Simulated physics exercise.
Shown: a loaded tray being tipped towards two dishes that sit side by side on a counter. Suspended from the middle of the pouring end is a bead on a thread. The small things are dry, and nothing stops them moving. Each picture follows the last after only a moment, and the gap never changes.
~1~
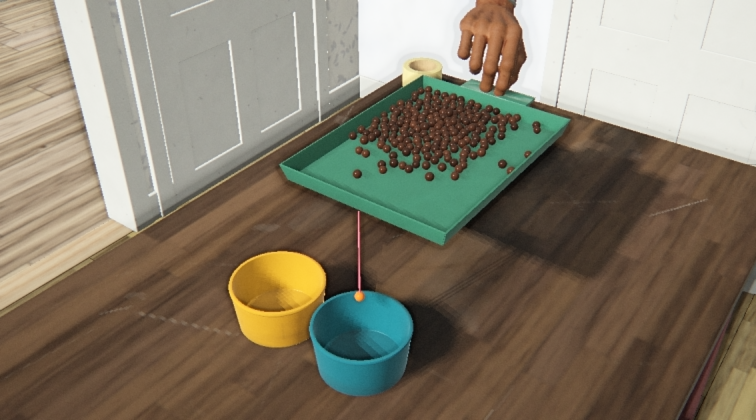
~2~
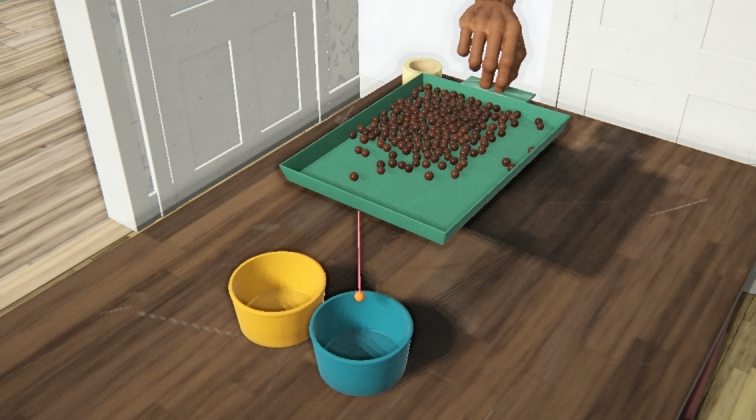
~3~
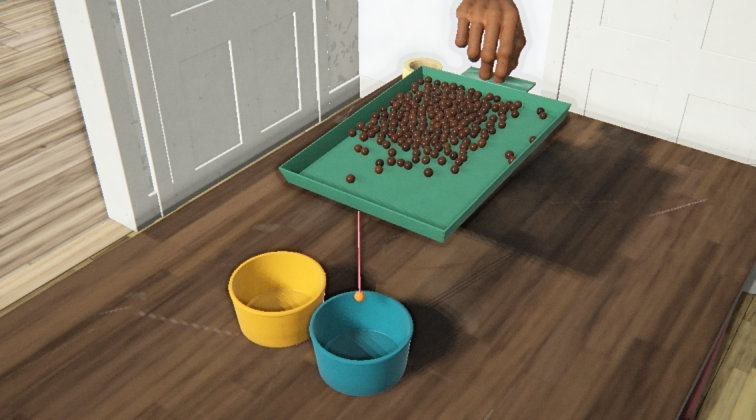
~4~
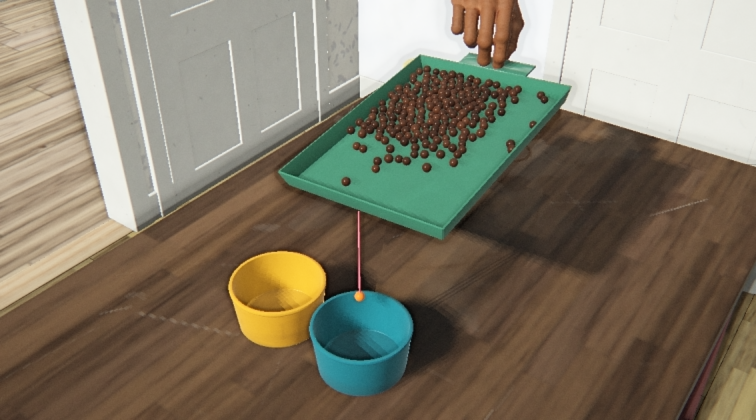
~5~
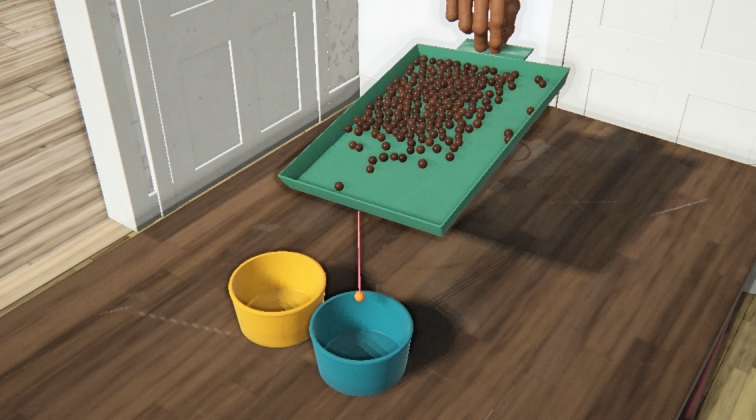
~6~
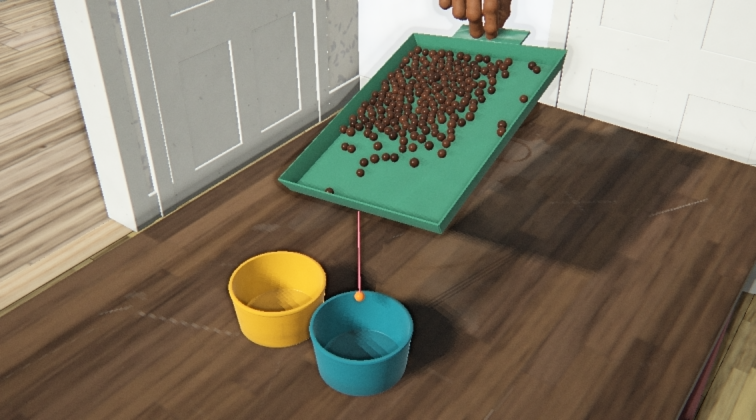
A green tray of chocolate balls tilted gradually toward a yellow dish and a blue one as a hand moved at its raised far end, and the balls began rolling down toward its left corner.
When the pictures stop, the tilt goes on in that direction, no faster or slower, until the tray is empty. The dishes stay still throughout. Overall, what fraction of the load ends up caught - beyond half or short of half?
Beyond half.
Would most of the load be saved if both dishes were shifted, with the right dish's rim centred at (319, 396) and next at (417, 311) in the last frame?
At place one a lesser share; at place two a lesser share.
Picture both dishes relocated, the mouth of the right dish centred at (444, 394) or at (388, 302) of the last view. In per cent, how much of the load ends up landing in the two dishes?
Trial 1: 0 percent; trial 2: 30 percent.
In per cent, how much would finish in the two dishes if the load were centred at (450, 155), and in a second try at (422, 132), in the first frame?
Estimate: 90 % first, 90 % second.
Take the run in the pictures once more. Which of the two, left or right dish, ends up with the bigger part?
More finishes in the dish at left.
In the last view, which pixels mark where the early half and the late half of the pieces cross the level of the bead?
First part (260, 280), rest (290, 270).
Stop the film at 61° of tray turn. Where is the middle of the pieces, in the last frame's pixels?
About (298, 202).
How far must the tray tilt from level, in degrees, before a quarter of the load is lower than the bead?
Somewhere near 65°.
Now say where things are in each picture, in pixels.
The first frame shows corners of the pouring end near (287, 164) and (444, 229), level; middle of the load near (438, 128), chocolate balls; left dish near (247, 322); right dish near (331, 370); bead on its thread near (360, 296).
The second frame shows corners of the pouring end near (287, 165) and (443, 228), level; middle of the load near (439, 125).
The third frame shows corners of the pouring end near (286, 167) and (442, 226), tipped barely, lowest at the left corner; middle of the load near (439, 119).
The fourth frame shows corners of the pouring end near (286, 170) and (441, 224), tipped a little, lowest at the left corner; middle of the load near (437, 110), a little on the move.
The fifth frame shows corners of the pouring end near (285, 173) and (439, 221), tipped a little, lowest at the left corner; middle of the load near (433, 102), a little on the move.
The sixth frame shows corners of the pouring end near (285, 177) and (436, 219), tipped clearly, lowest at the left corner; middle of the load near (426, 96), all but a few on the move; left dish near (247, 322); right dish near (331, 370).
Shortly afterwards, tray tipped steeply; near half on the tray; only a few in the right dish; a little in the left dish; only a few outside both; near a quarter in the air.
Next, tray tipped right over; only a few on the tray; only a few in the right dish; near two thirds in the left dish; near a quarter outside both; a little in the air.
Some moments later, tray tipped past a quarter turn; only a few in the right dish; the bulk in the left dish; near a quarter outside both.
In the end, tray tipped past a quarter turn; only a few in the right dish; the bulk in the left dish; near a quarter outside both.
